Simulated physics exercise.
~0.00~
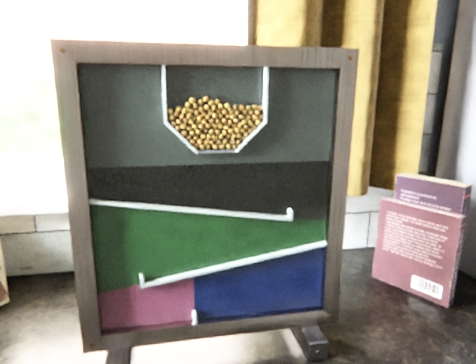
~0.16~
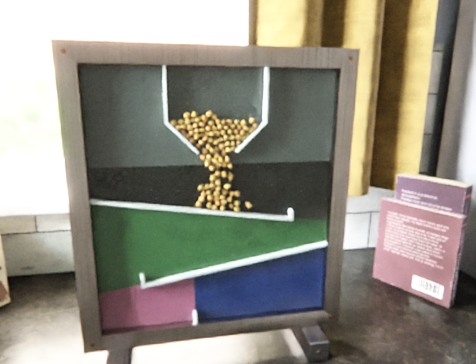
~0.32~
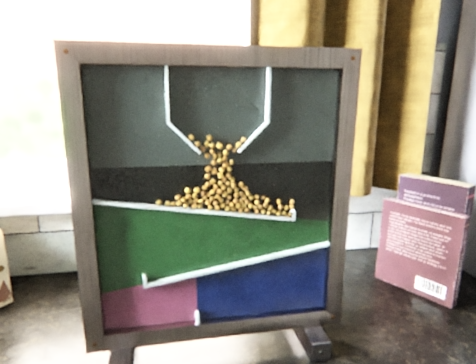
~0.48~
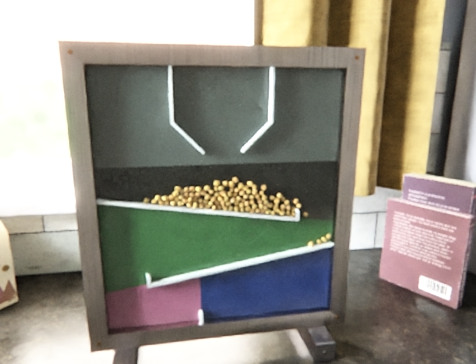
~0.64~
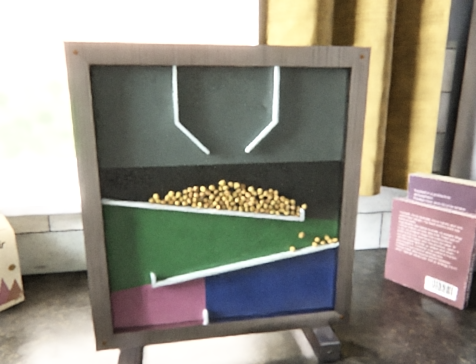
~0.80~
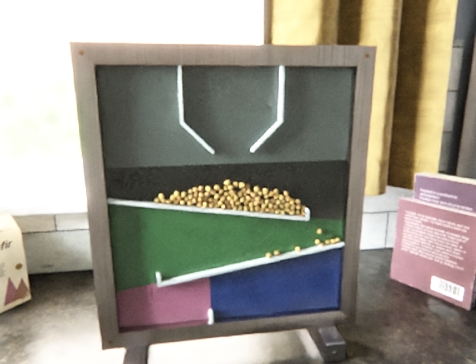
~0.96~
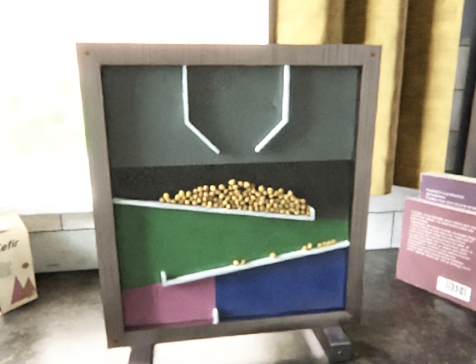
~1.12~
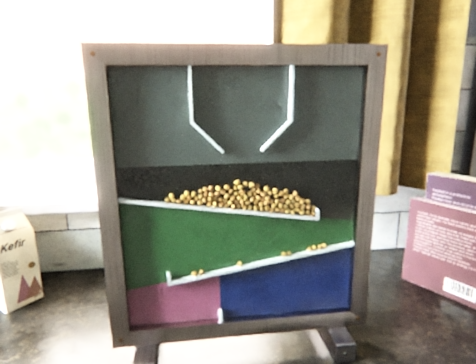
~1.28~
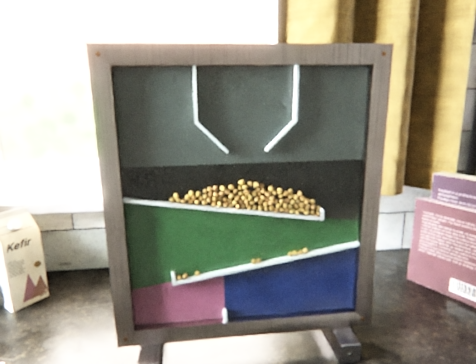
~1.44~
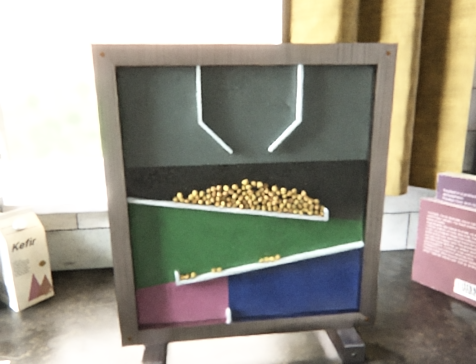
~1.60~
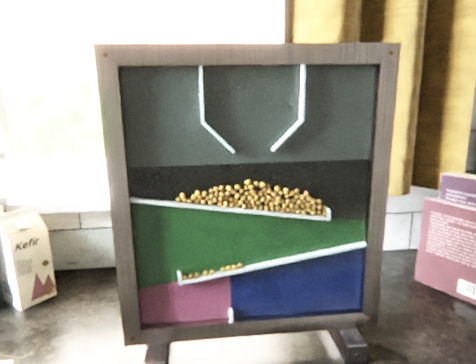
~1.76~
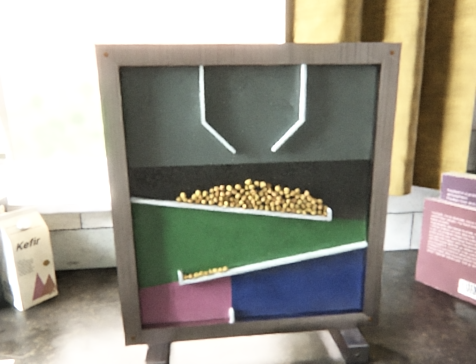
On a dark countertop before a yellow curtain, small golden beads pour from the hopper of a framed flat dispenser onto a sloping ledge, where most pile up in the black section, while a few spill over, roll down left and settle on the green section's lower ledge.
